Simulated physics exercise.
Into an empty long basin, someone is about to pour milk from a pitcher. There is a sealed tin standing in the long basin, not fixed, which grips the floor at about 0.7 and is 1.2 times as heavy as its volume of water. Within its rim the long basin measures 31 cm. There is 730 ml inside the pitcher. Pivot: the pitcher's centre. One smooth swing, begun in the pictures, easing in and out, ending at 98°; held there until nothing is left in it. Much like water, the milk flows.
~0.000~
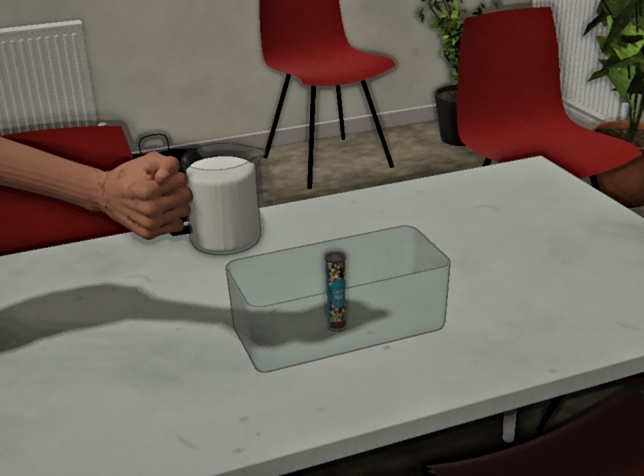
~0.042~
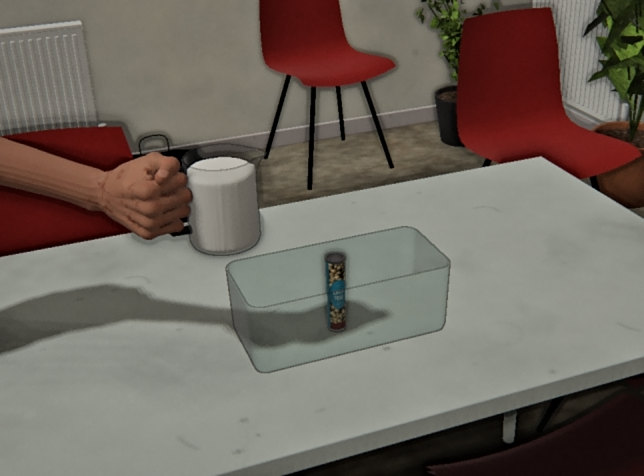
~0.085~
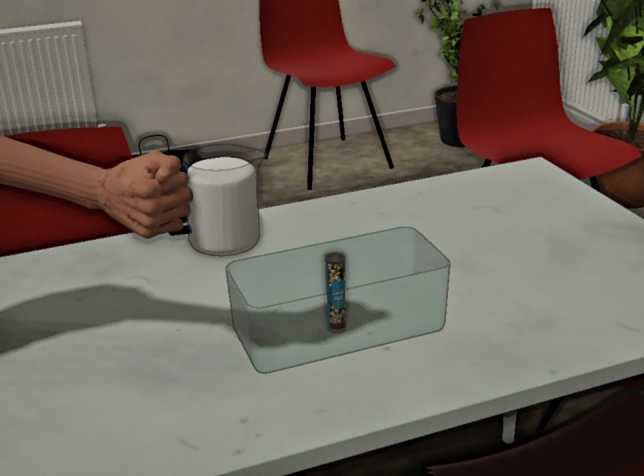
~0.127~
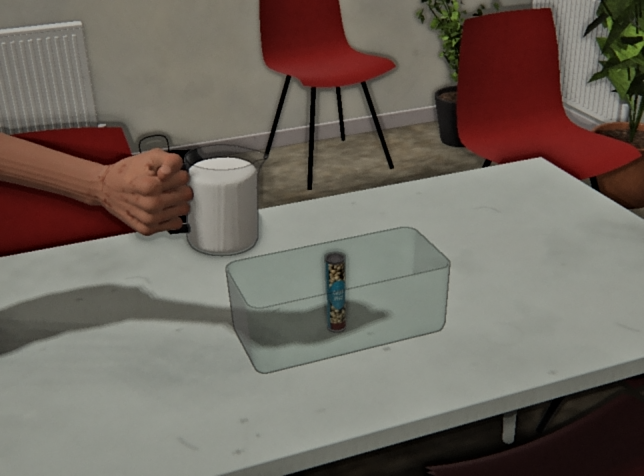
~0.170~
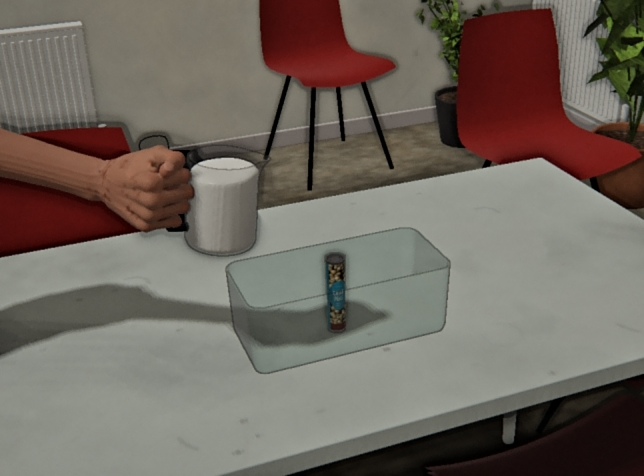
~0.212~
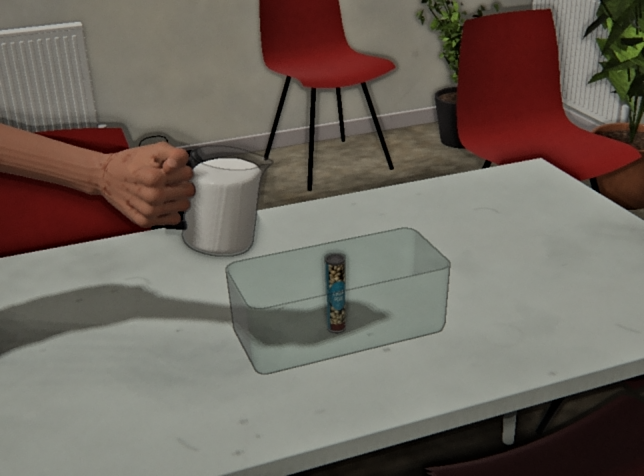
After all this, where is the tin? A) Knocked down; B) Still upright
A, knocked down.
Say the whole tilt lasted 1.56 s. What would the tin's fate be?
In that case the tin overturns.
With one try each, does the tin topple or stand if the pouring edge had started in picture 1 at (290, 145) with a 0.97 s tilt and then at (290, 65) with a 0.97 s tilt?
First it tips over; then it stays on its base.
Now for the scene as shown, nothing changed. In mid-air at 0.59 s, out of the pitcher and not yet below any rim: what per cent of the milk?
Near 12 in a hundred.
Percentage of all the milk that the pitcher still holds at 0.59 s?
Remaining: Near 84 % of the total.
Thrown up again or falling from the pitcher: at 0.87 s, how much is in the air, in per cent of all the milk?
Near 22 in a hundred.
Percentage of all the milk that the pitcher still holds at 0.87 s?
About 40 per cent.
After 0.59 s the tilt is 65° and 85 per cent is still to pour; the tin stands where it began.
After 0.87 s the tilt is 95° and 41 per cent is still to pour; the tin leans 19°.
After 1.16 s the tilt is 98° and 11 per cent is still to pour; the tin lies on its side.
After 1.47 s the tilt is 98° and 2 per cent is still to pour; the tin lies on its side.
In the end the tin lies on its side.
